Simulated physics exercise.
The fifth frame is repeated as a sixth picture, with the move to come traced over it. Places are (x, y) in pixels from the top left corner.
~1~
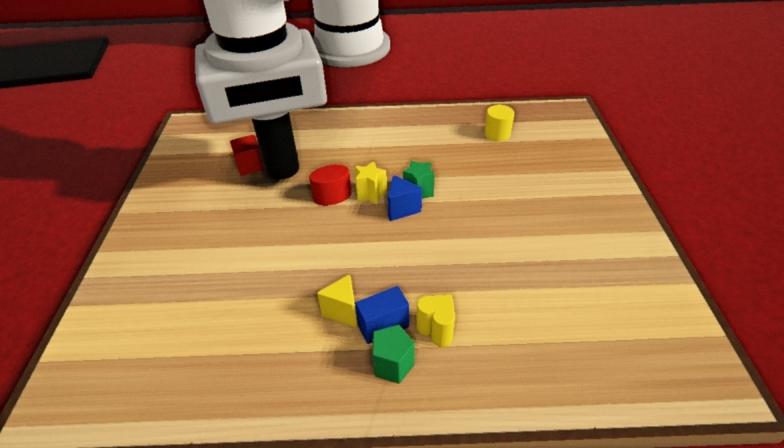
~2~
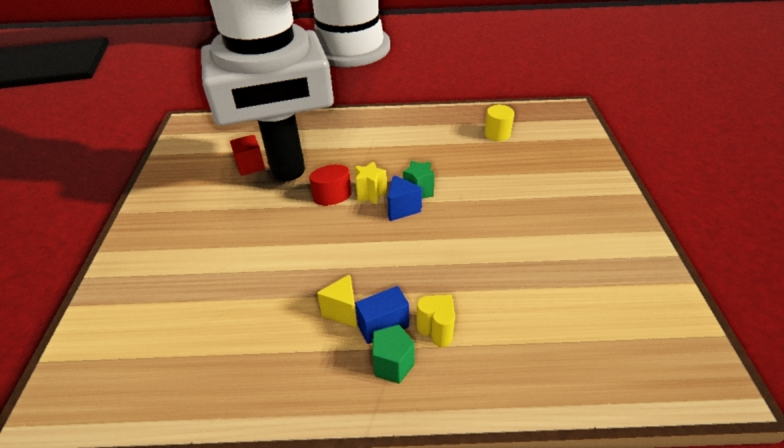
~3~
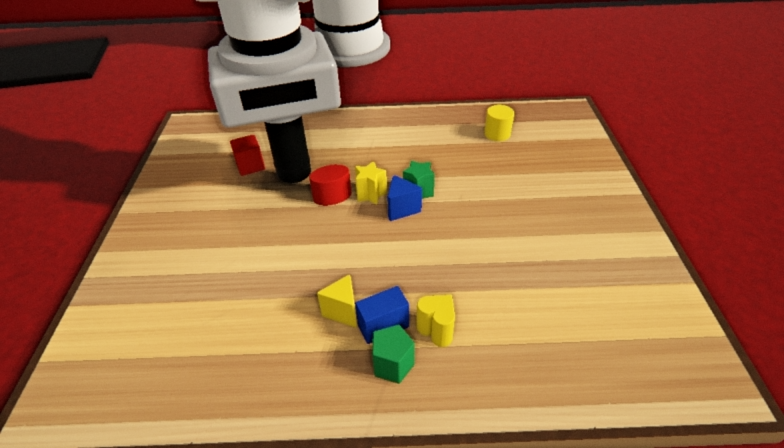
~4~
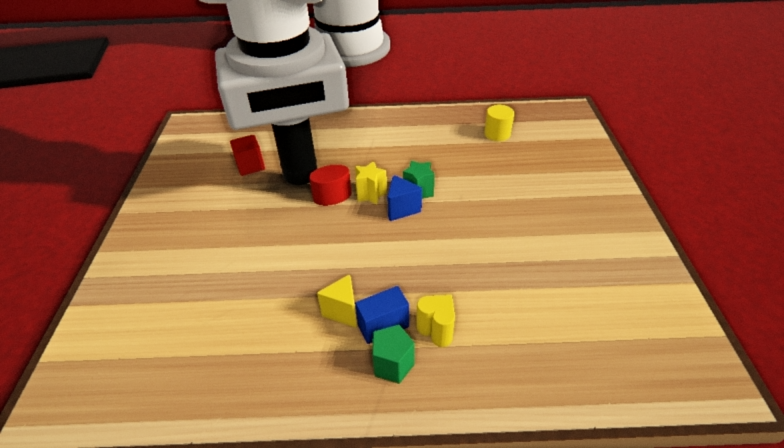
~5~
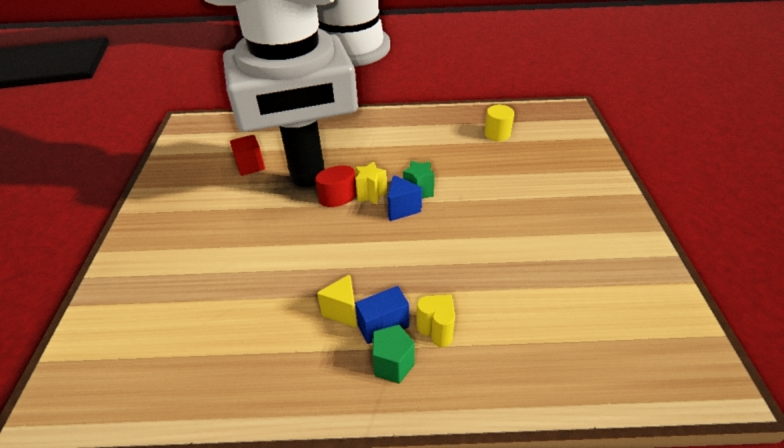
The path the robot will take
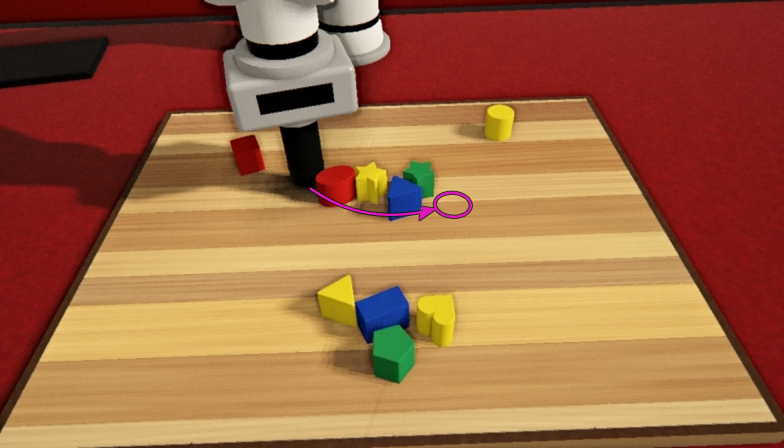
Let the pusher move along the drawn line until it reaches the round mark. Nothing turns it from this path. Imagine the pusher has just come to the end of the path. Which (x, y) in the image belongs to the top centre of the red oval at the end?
It ends at (486, 177).
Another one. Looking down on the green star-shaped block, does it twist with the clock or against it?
It turns round clockwise.
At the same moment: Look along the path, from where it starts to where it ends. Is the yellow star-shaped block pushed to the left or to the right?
Moves left.
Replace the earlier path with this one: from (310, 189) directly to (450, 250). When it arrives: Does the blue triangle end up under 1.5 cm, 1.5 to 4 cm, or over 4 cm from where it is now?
Beyond 4 cm.
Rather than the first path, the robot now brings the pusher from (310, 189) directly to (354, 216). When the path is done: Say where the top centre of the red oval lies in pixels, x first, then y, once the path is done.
Around pixel (385, 189).
Drawn move, from (310, 189) through (349, 208) and (401, 214) to (453, 205).
On the path given first. One third of the way, pusher (348, 197); red oval (379, 184), turned 60° anticlockwise; yellow star-shaped block (394, 167), turned 50° anticlockwise; blue triangle (409, 185), turned 20° clockwise; green star-shaped block (424, 167), turned 10° clockwise.
Two thirds of the way, pusher (402, 203); red oval (435, 186), turned 80° anticlockwise; yellow star-shaped block (399, 166), turned 95° anticlockwise; blue triangle (459, 181), turned 30° anticlockwise; green star-shaped block (428, 164), turned 40° clockwise.
At the end, pusher (454, 193); red oval (487, 177), turned 80° anticlockwise; yellow star-shaped block (399, 166), turned 95° anticlockwise; blue triangle (510, 173), turned 30° anticlockwise; green star-shaped block (429, 163), turned 30° clockwise.
